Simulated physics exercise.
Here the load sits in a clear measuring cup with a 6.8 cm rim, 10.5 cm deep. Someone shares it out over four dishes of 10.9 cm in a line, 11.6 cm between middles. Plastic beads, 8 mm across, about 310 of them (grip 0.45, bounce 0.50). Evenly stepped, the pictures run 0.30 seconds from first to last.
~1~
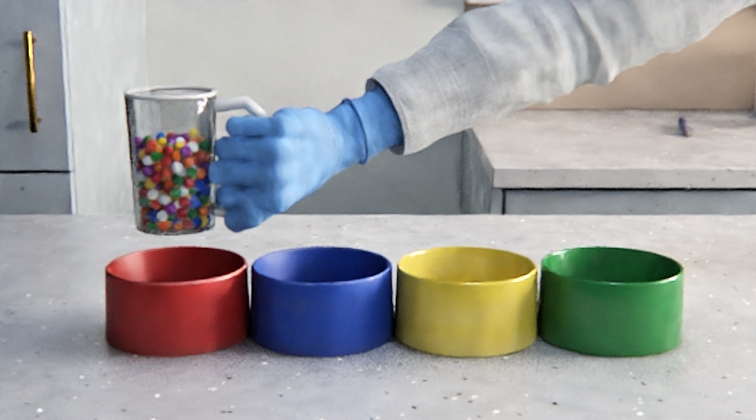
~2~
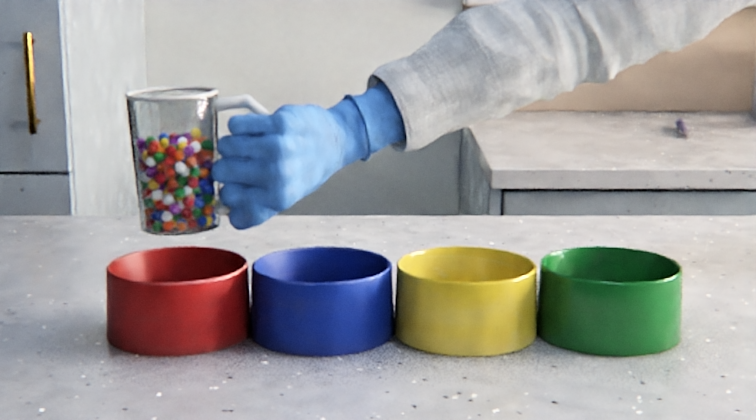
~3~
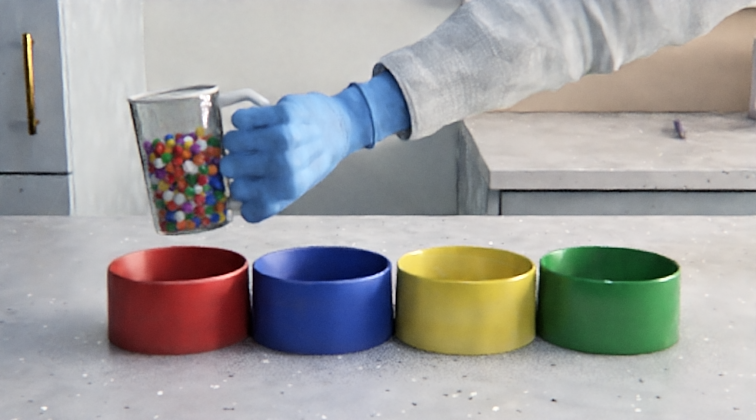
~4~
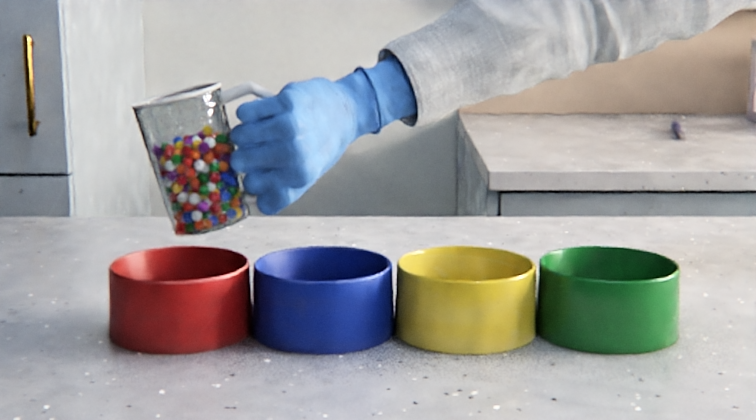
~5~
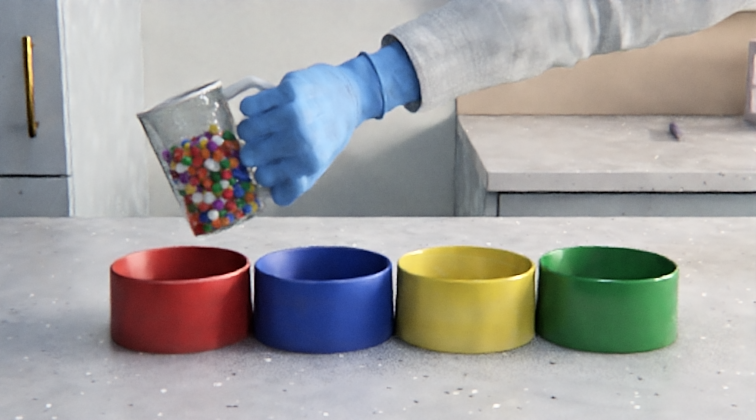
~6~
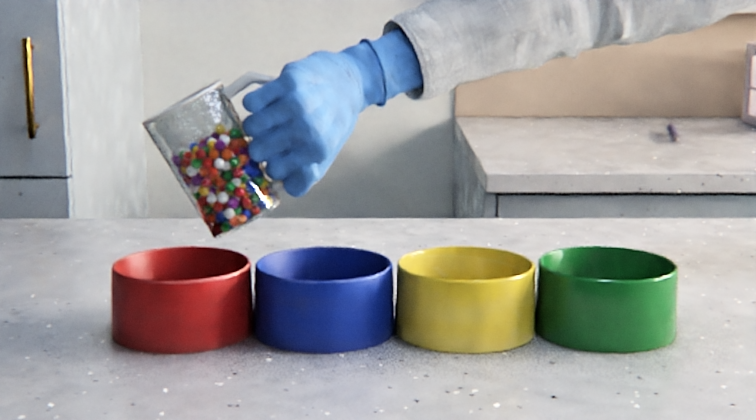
The footage shows a blue-gloved hand holding a clear cup of multicoloured beads above a row of red, blue, yellow and green dishes, gradually tilting it leftward while moving it slightly right, the beads staying inside.
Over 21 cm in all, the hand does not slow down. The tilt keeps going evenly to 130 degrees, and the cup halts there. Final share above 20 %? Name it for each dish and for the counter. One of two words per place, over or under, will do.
One by one: Red: It will hold at most a fifth; blue: It will hold more than a fifth; green: It will hold at most a fifth; yellow: It will hold at most a fifth; counter: It will hold at most a fifth.
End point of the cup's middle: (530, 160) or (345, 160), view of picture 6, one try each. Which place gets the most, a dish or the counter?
On the first run most goes to blue, and on the second to blue.
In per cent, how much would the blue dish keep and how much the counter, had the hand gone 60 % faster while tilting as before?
Blue: 90; counter: 10.
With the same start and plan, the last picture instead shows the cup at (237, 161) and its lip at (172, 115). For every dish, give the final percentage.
Per cent kept: Red 0; blue 90; green 0; yellow 0.
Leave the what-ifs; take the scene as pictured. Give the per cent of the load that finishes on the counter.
I'd reckon around 5 per cent.
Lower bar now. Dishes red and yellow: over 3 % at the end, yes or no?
Red yes, yellow no.
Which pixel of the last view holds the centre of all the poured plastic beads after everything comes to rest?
Somewhere around (310, 312) in the final frame.
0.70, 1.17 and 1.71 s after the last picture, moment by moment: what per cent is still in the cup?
95, 0, 0.
Then, 0.70 s after the last picture, tilt 108 degrees; cup holds 95 %.
Then, 1.17 s after the last picture, tilt 130 degrees; cup holds 0 %, red 10 %, blue 90 %.
Then, 1.71 s after the last picture, tilt 130 degrees; cup holds 0 %, red 10 %, blue 90 %.
In the end, red 10 %, blue 90 %, green 0 %, yellow 0 %, counter 5 %.
